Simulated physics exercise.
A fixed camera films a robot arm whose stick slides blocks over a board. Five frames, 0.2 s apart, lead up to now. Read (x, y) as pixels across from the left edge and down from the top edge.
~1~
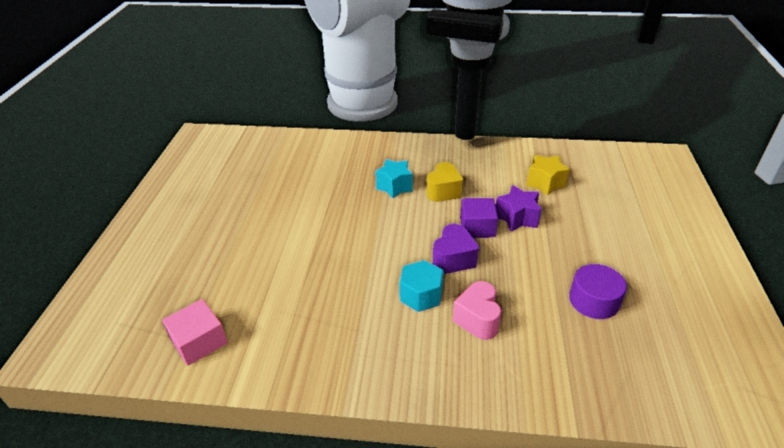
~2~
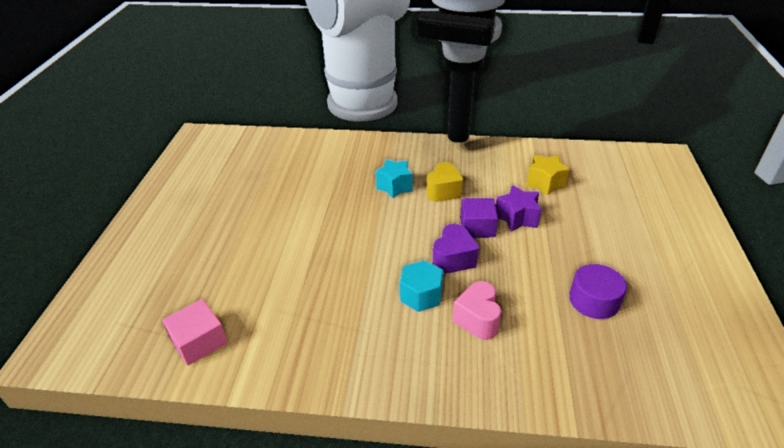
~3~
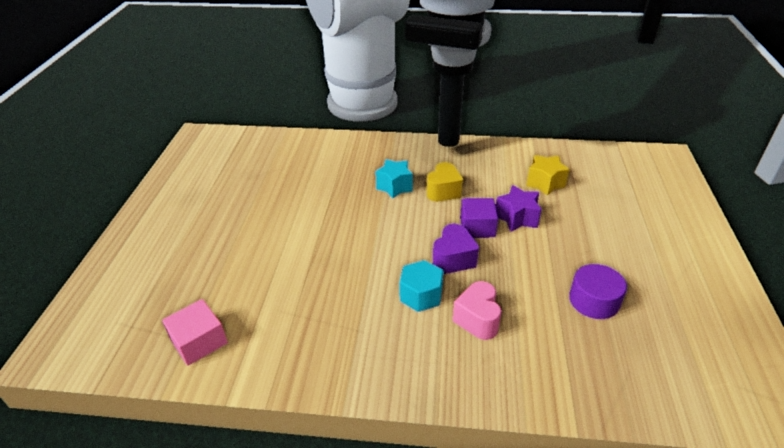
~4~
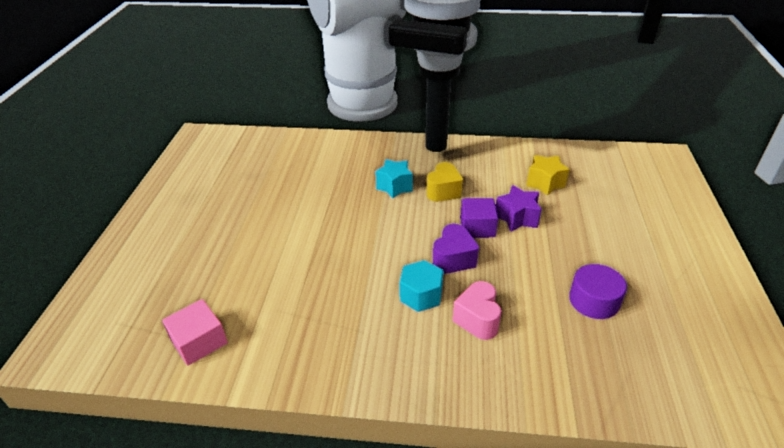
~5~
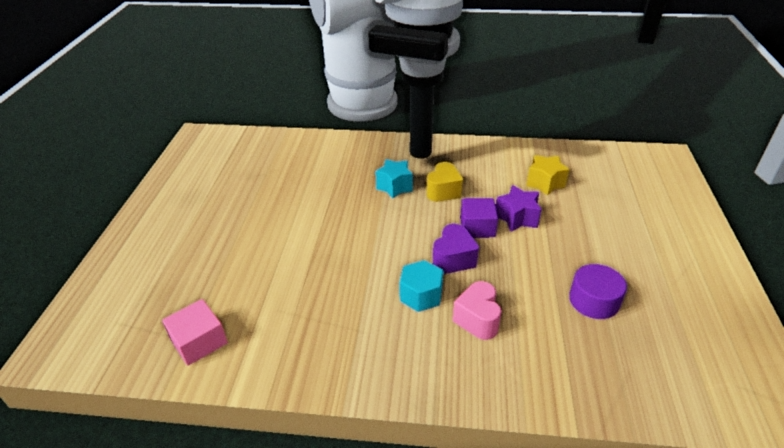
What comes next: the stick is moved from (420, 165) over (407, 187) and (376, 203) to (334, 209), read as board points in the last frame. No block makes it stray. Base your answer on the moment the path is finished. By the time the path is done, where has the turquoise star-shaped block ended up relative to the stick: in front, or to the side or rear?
Pushed ahead.
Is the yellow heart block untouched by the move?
It seems so.
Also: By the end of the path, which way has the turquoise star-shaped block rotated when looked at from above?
Bird's-eye view: Clockwise.
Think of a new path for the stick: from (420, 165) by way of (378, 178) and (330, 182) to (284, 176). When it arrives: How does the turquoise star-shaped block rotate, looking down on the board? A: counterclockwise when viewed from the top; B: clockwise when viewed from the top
The one that fits is A, counterclockwise when viewed from the top.
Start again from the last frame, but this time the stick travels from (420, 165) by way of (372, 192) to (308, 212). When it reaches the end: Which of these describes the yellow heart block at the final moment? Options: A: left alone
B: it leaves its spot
A (left alone)
What follows on the original path. One third of the way, stick (407, 175); turquoise star-shaped block (380, 178), turned 25° clockwise.
Two thirds of the way, stick (375, 191); turquoise star-shaped block (349, 188), turned 70° clockwise.
At the end, stick (332, 196); turquoise star-shaped block (306, 195), turned 65° clockwise; yellow heart block in place.
